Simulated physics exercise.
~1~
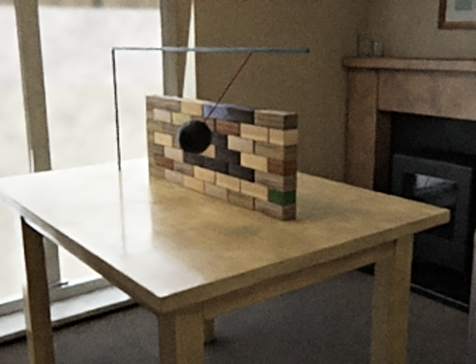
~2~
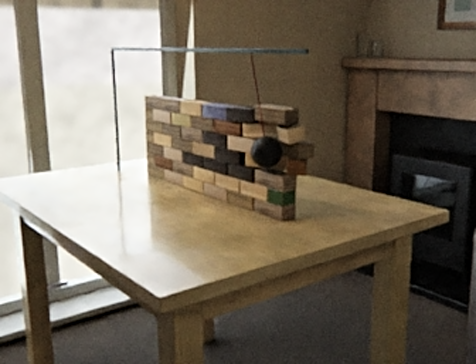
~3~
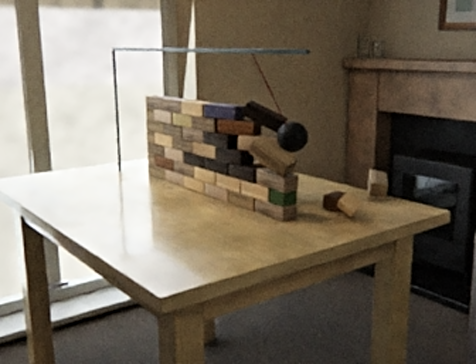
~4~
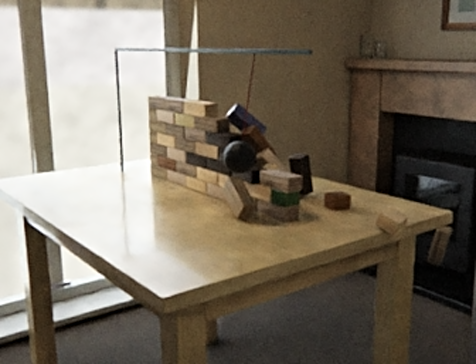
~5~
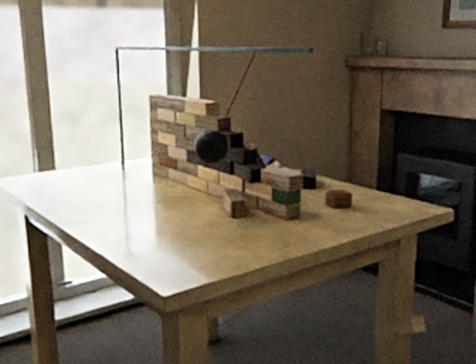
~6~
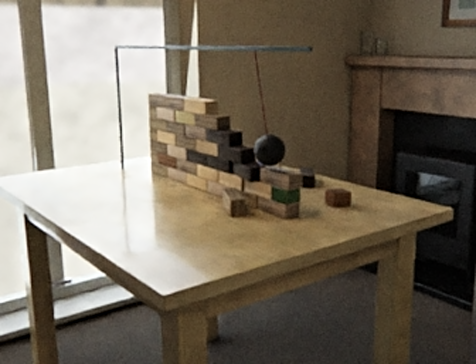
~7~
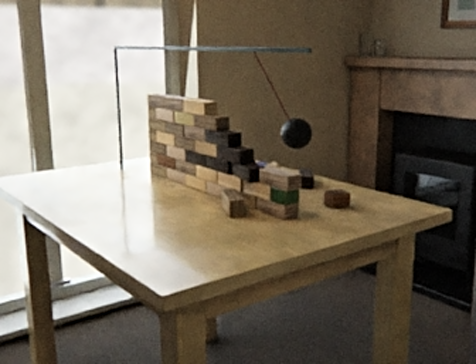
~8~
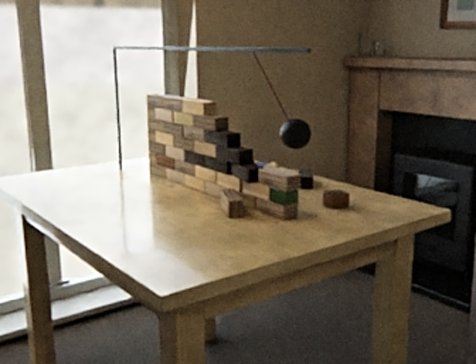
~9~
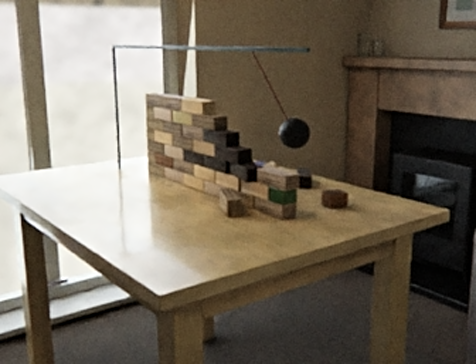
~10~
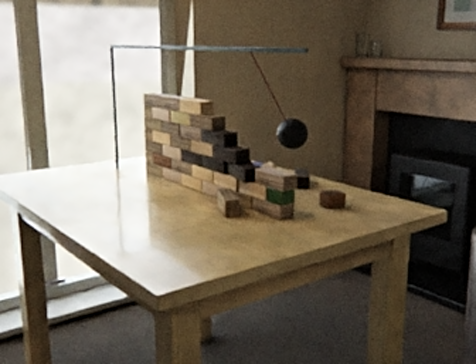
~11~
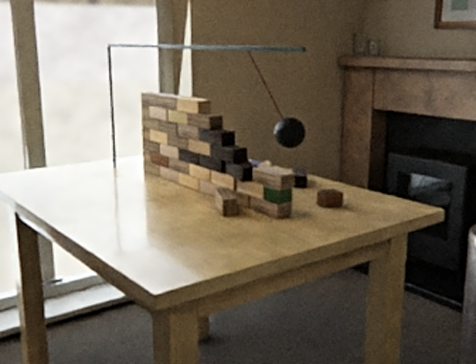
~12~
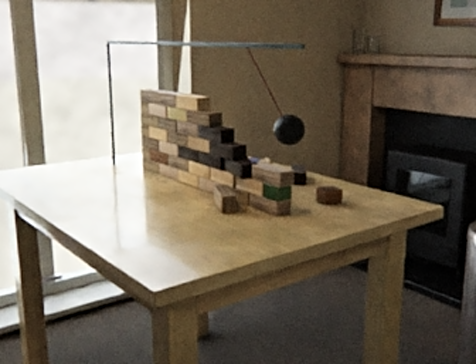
A dark ball hanging from a thin beam swings into a wall of wooden toy blocks on a table, knocking blocks loose from the upper right, some tumbling off the table, then swings back and finally hangs out to the right beside the stepped wall, its green block still in place.
